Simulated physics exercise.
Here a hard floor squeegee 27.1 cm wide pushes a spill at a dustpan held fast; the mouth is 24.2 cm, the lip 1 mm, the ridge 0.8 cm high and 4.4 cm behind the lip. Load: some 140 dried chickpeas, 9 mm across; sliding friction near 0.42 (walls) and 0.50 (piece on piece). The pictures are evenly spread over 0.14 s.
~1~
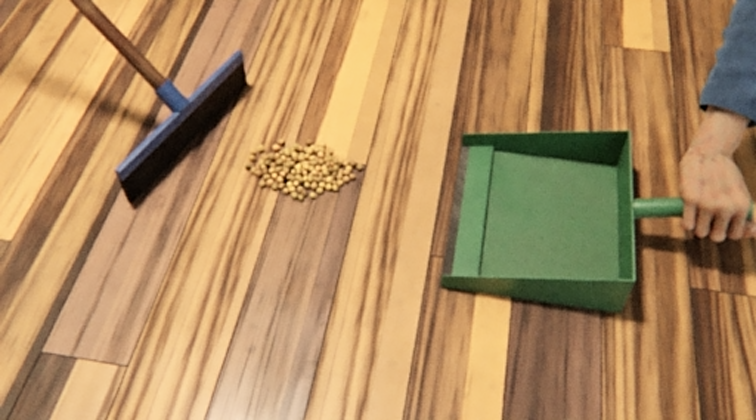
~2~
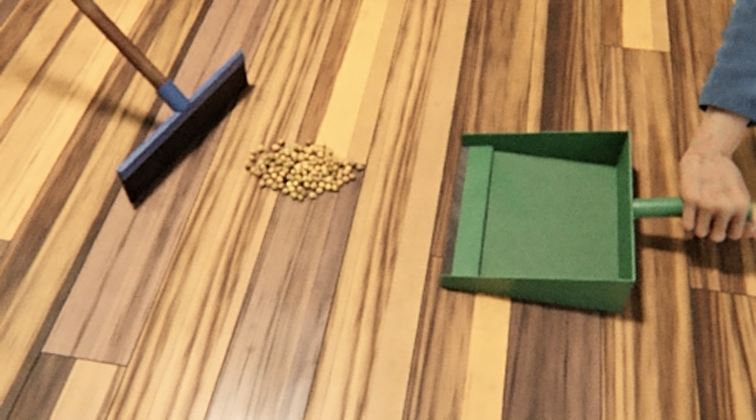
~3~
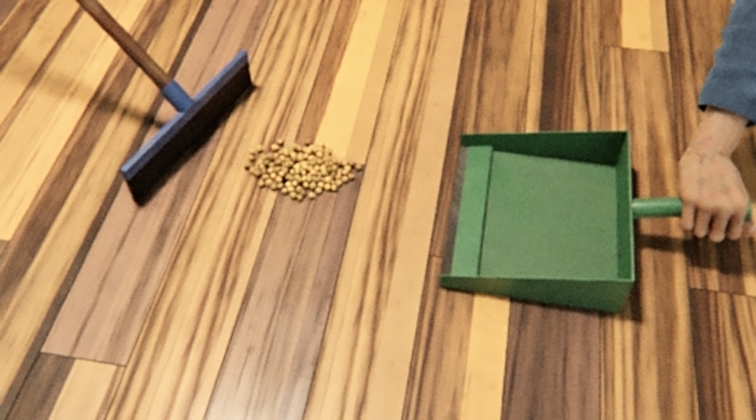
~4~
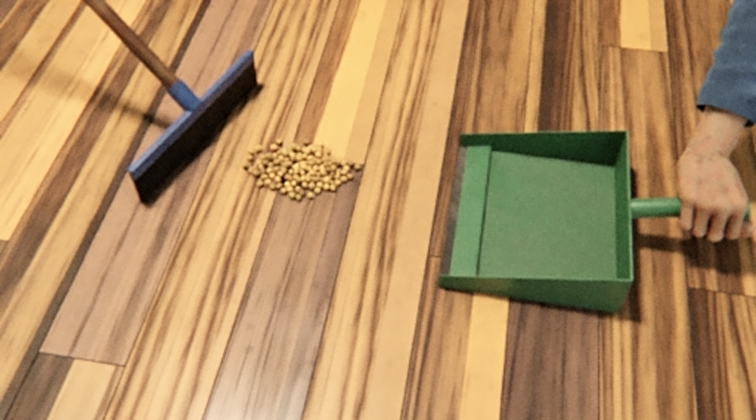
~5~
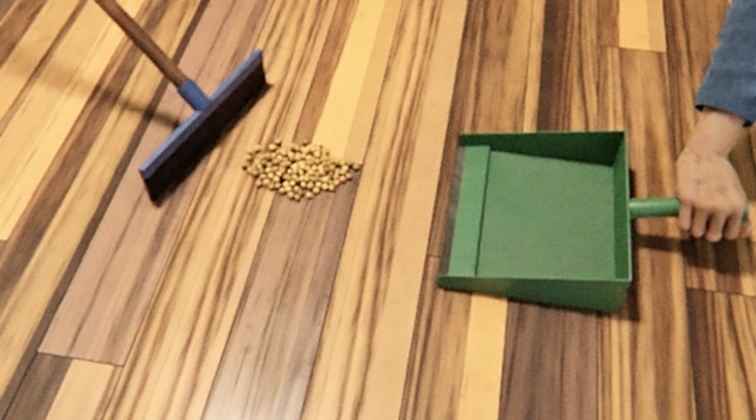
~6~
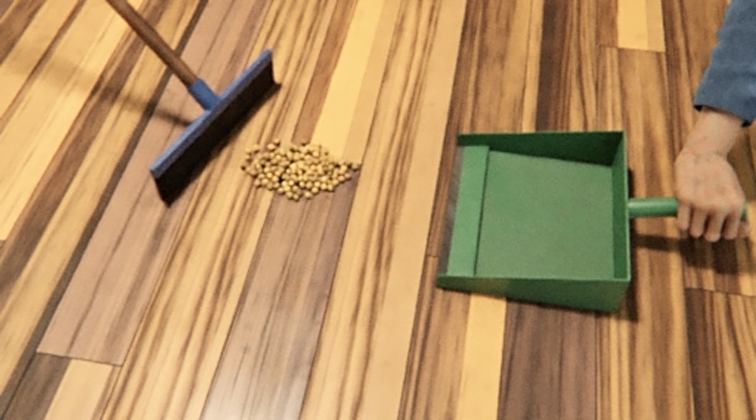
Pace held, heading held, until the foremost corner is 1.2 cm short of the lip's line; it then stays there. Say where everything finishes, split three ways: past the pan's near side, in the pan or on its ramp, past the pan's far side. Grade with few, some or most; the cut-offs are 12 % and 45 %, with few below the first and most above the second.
Near side: Few; pan: Few; far side: Few.
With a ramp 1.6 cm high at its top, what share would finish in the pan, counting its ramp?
With that ramp, near 0 per cent.
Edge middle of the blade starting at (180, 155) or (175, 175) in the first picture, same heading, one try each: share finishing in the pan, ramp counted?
First try about 0 per cent, second about 0 per cent.
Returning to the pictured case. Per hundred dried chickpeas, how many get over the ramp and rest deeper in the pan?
Estimate: Near 0 per cent of all.
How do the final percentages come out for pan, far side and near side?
Near side 0 %, pan 0 %, far side 5 %.
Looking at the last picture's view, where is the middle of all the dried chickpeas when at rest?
Approximately (401, 187) in the last view.
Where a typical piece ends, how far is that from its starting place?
Median shift: Approx. 14 cm.
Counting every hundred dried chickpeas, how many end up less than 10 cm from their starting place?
About 20 percent.
Then, 0.27 s after the last picture, middle of the blade 20 cm from the lip; 0 % over the lip, far side 0 %, near side 0 %.
Then, 0.44 s after the last picture, middle of the blade 11 cm from the lip; 0 % over the lip, far side 5 %, near side 0 %.
Then, 0.74 s after the last picture, middle of the blade 6 cm from the lip; 0 % over the lip, far side 5 %, near side 0 %.
In the end, near side 0 %, pan 0 %, far side 5 %, in front of the lip or behind the blade 95 %.
